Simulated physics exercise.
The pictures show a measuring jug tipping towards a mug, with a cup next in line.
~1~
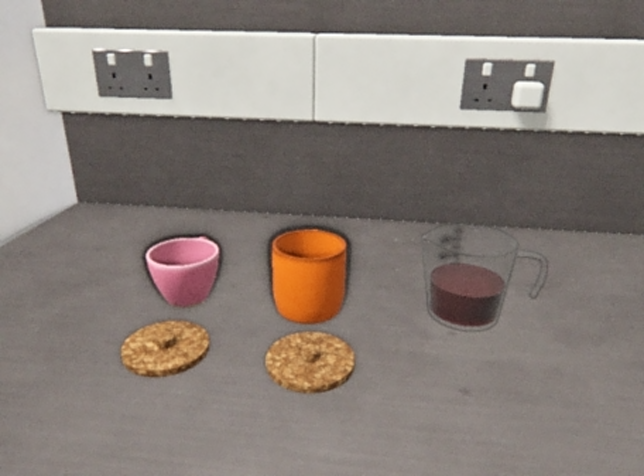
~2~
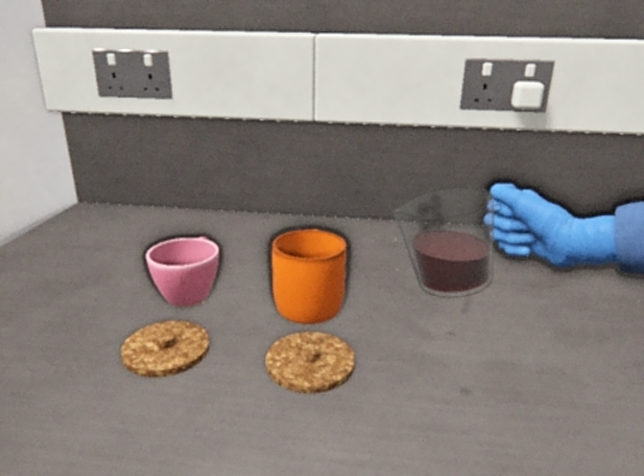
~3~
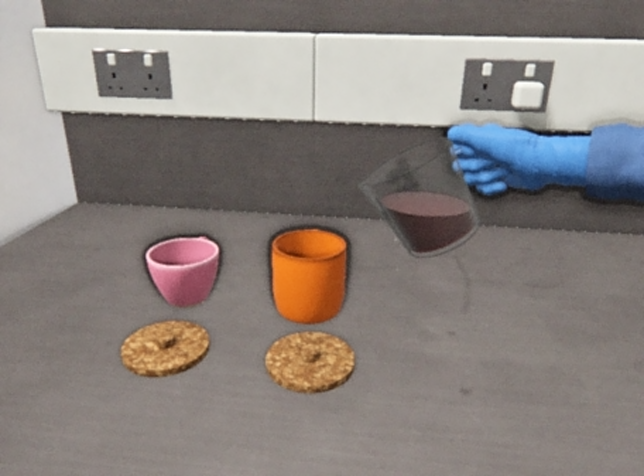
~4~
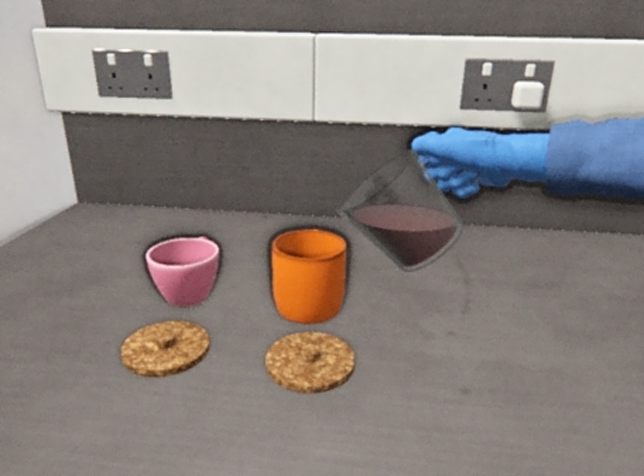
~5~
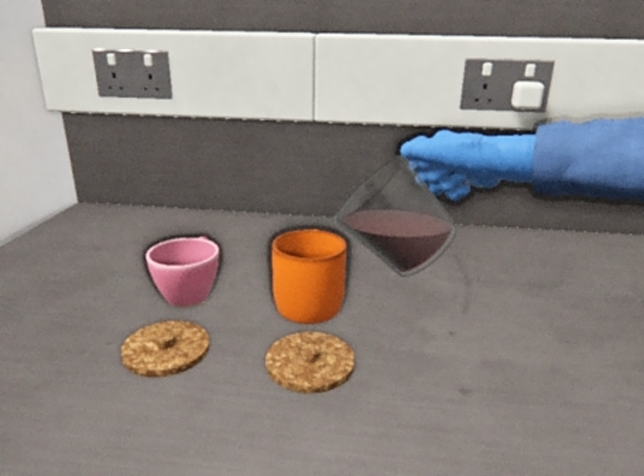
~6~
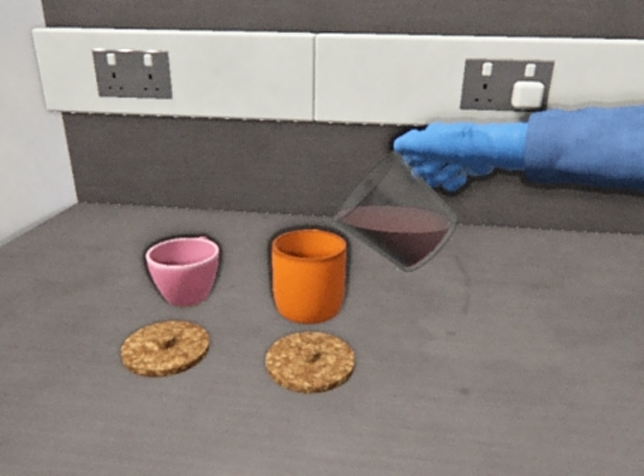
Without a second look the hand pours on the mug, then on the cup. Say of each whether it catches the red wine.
The cup takes it in; the mug takes it in.
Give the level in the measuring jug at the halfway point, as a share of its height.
I make it 20 per cent.
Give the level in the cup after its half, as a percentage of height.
I make it 60 per cent.
Next, the red wine goes into the mug.
After that, the red wine goes into the cup.
Finally, the mug has its share inside; the cup has its share inside.
